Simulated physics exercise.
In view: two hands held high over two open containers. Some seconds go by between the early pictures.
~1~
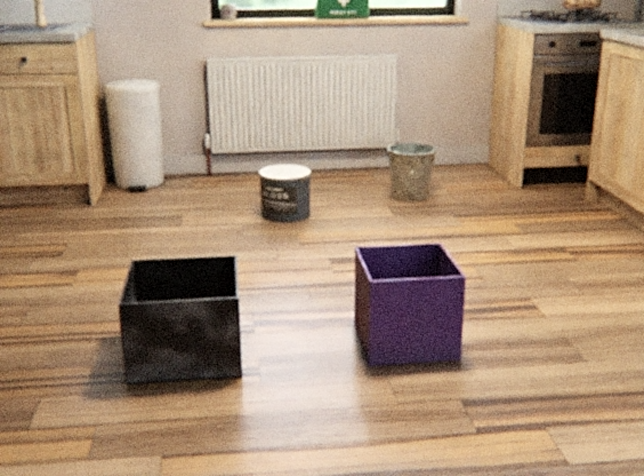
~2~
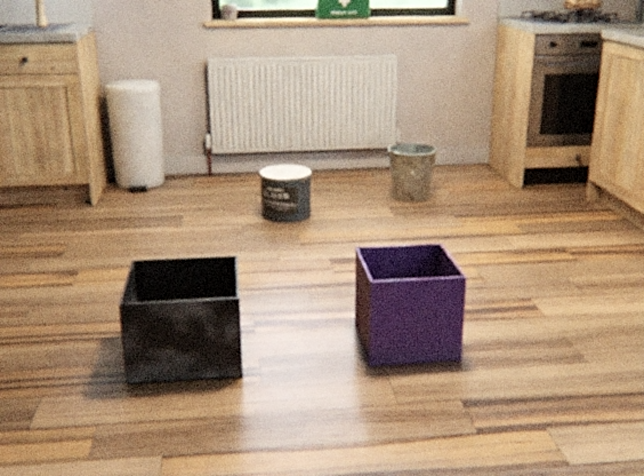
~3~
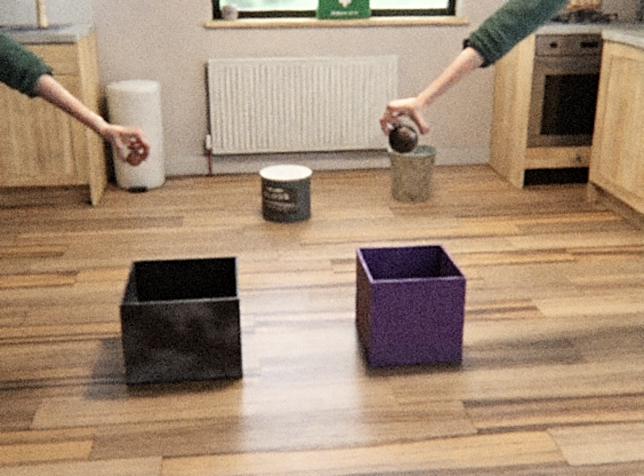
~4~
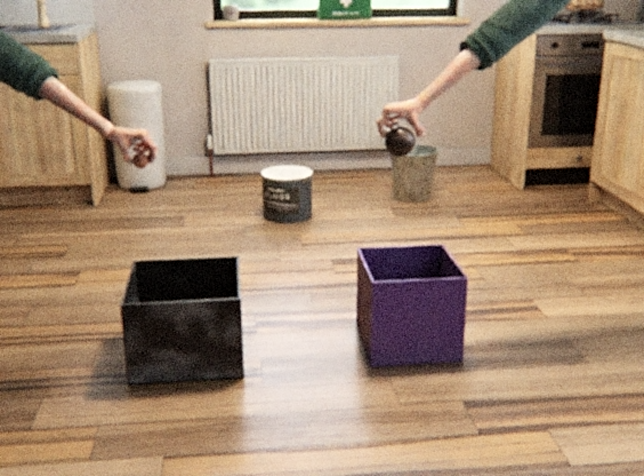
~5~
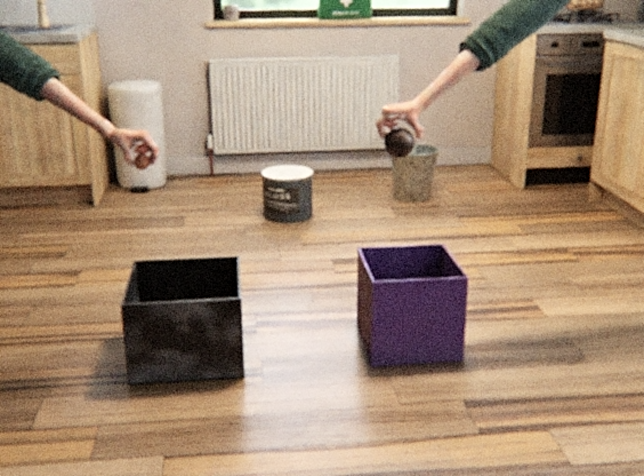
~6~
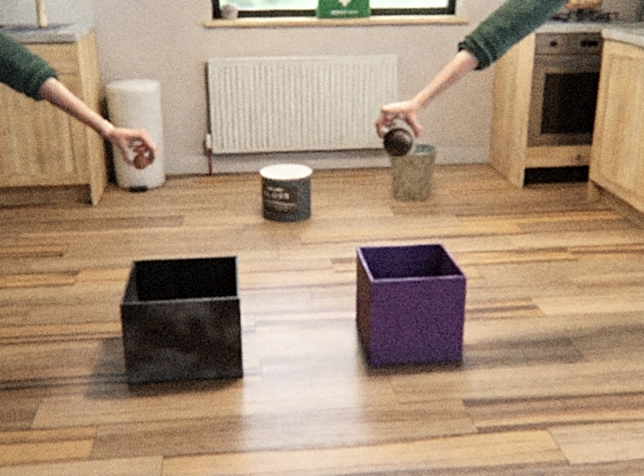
Two hands reached in from either side above an open black box and a purple one on a wooden floor, the right holding a dark brown ball, the left a small reddish object, then barely moved.
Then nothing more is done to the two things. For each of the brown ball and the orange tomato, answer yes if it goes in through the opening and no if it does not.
Brown ball: Yes, orange tomato: Yes.
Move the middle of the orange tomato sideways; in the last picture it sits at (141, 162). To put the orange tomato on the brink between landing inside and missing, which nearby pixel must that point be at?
Roughly (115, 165).
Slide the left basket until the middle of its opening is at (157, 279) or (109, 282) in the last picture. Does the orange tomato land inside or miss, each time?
Result per try: In; in.
Then, 0.20 s past the last view, brown ball in the air near (397, 181); orange tomato in the air near (144, 201).
Then, 0.32 s past the last view, brown ball in the air near (395, 255); orange tomato in the air near (151, 277).
Finally, the brown ball drops into the container, near (393, 327); the orange tomato drops into the container, near (157, 347).
